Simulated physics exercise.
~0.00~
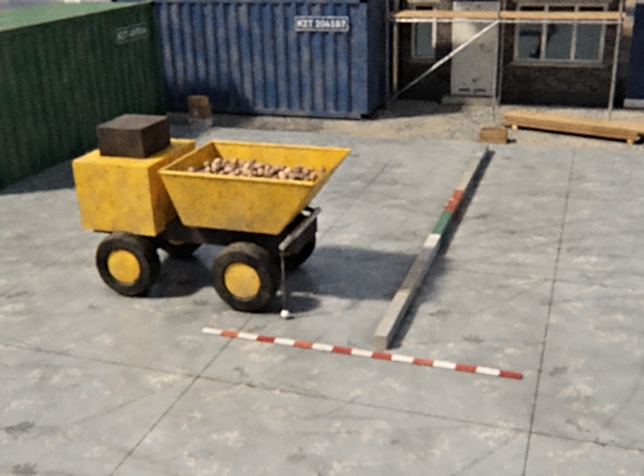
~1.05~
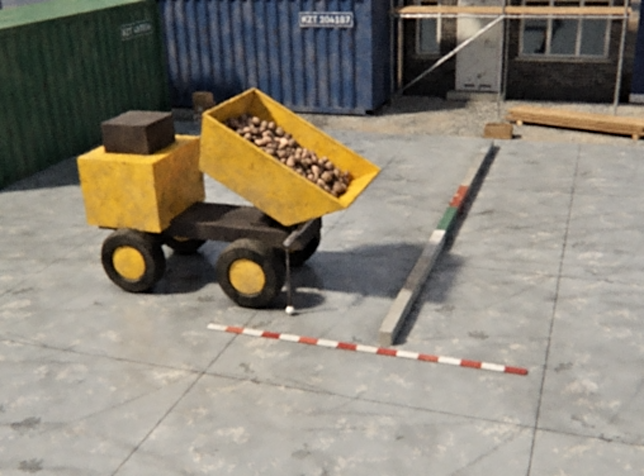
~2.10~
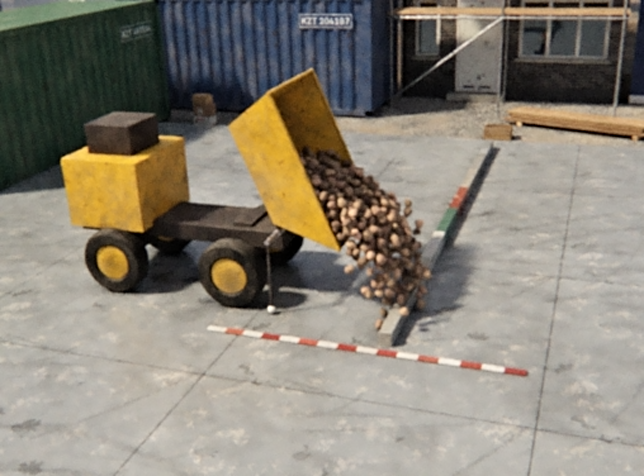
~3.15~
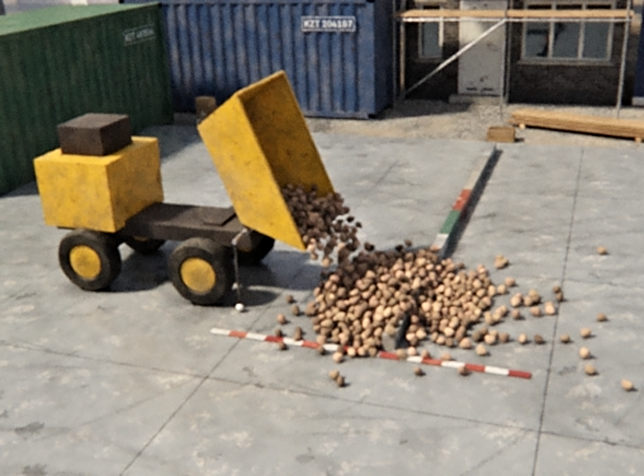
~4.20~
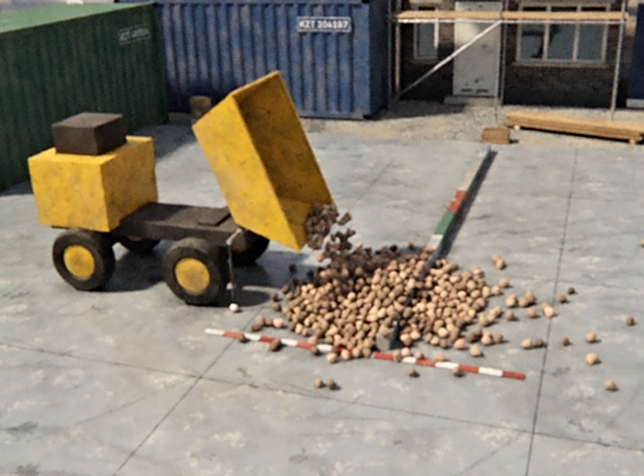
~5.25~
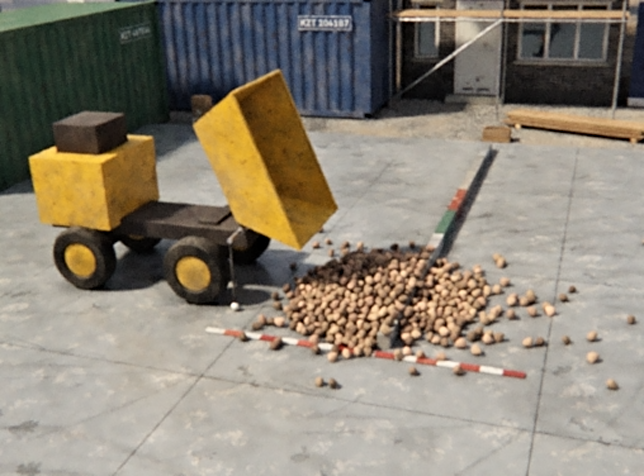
A small yellow dumper with black wheels stands on the left of a grey paved yard, seen from the side and slightly above, its skip full of smooth brownish stones. Behind it are green and blue containers and scaffolding, while a long kerb and a red and white banded rod lie to the right. The skip tips steeply to the right, and the stones slide out in a thick stream onto the near end of the kerb as the dumper backs away leftward. The last stones trickle down, leaving the raised skip empty beside a broad heap, mostly short of the kerb, with some stones beyond it.
